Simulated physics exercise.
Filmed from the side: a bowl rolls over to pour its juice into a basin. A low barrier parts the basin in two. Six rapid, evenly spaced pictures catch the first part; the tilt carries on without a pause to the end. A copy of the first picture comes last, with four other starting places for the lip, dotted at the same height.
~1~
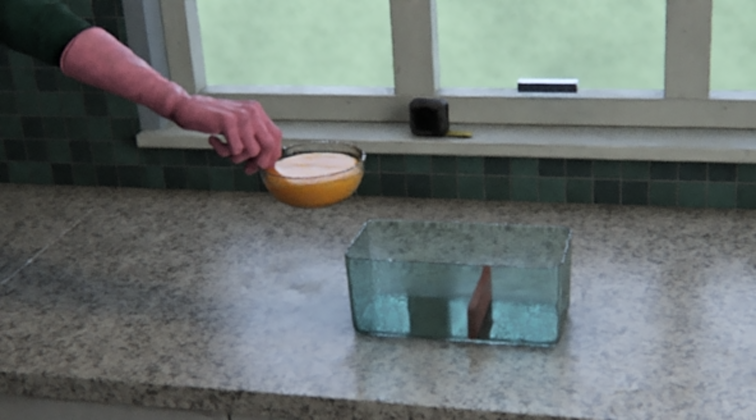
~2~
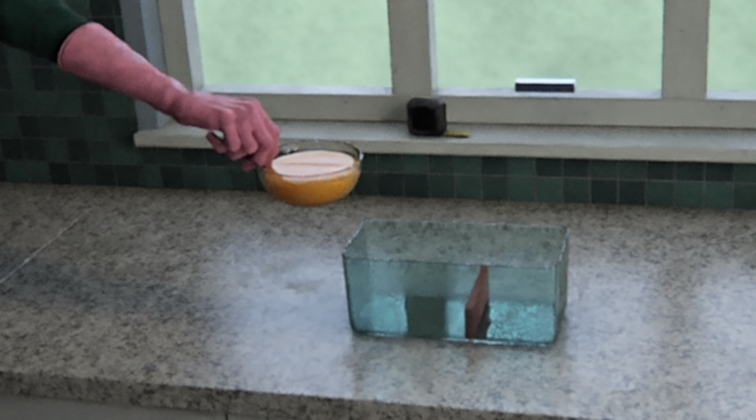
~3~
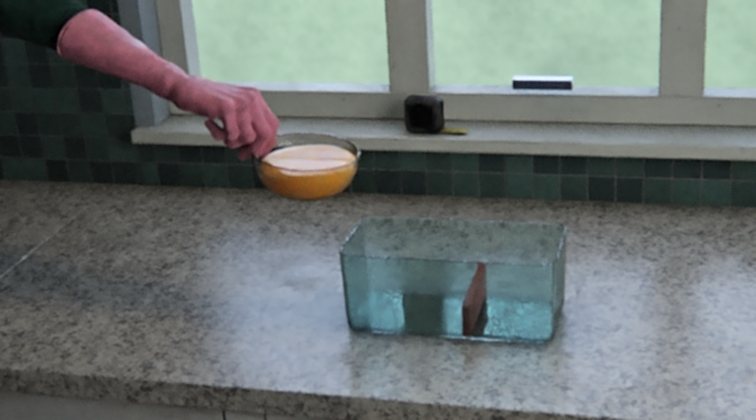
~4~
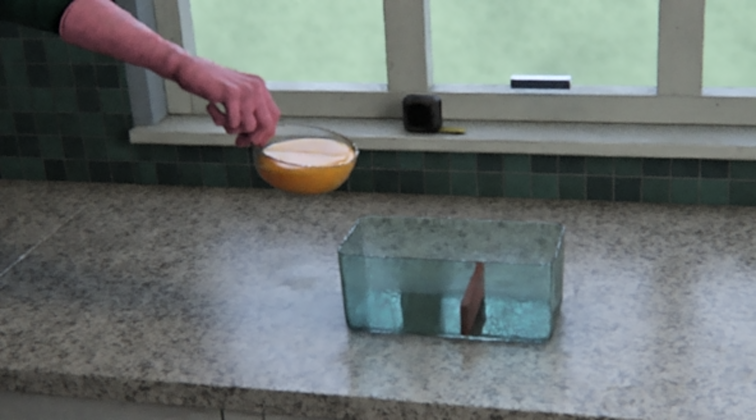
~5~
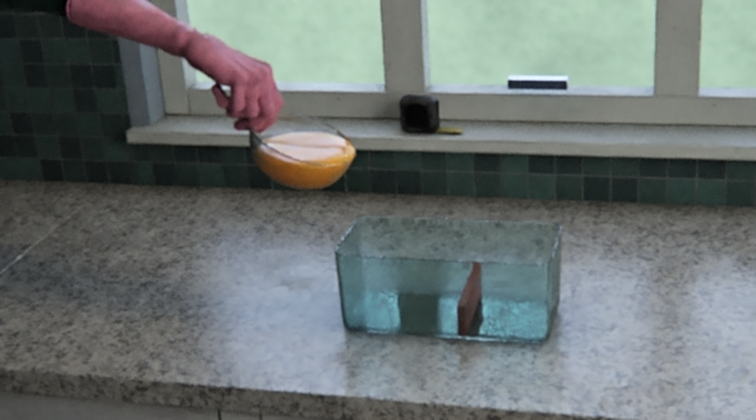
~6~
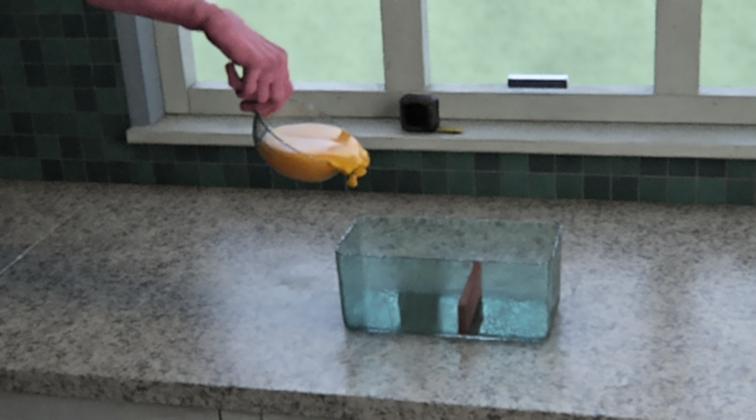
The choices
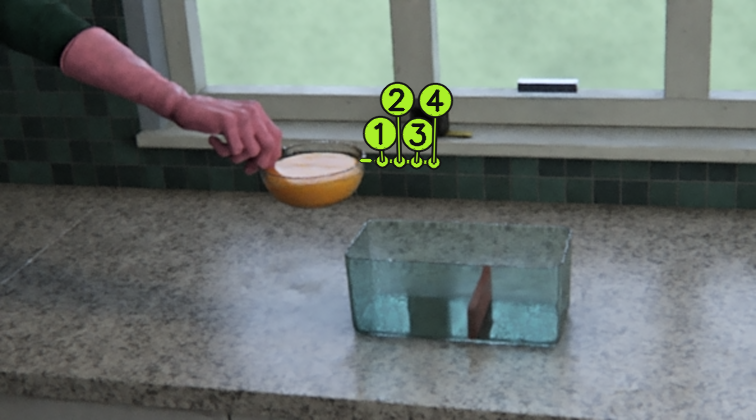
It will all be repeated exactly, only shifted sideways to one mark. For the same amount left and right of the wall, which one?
2.
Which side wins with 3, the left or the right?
The right one.
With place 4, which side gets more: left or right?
The right side.
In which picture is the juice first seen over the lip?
In picture 5.
In lime, 1 at (382, 161); 2 at (399, 161); 3 at (416, 161); 4 at (433, 162).
With 1, about 90 % ends left of the wall and 9 % right of it.
With 2, about 51 % ends left of the wall and 48 % right of it.
With 3, about 20 % ends left of the wall and 79 % right of it.
With 4, about 8 % ends left of the wall and 91 % right of it.
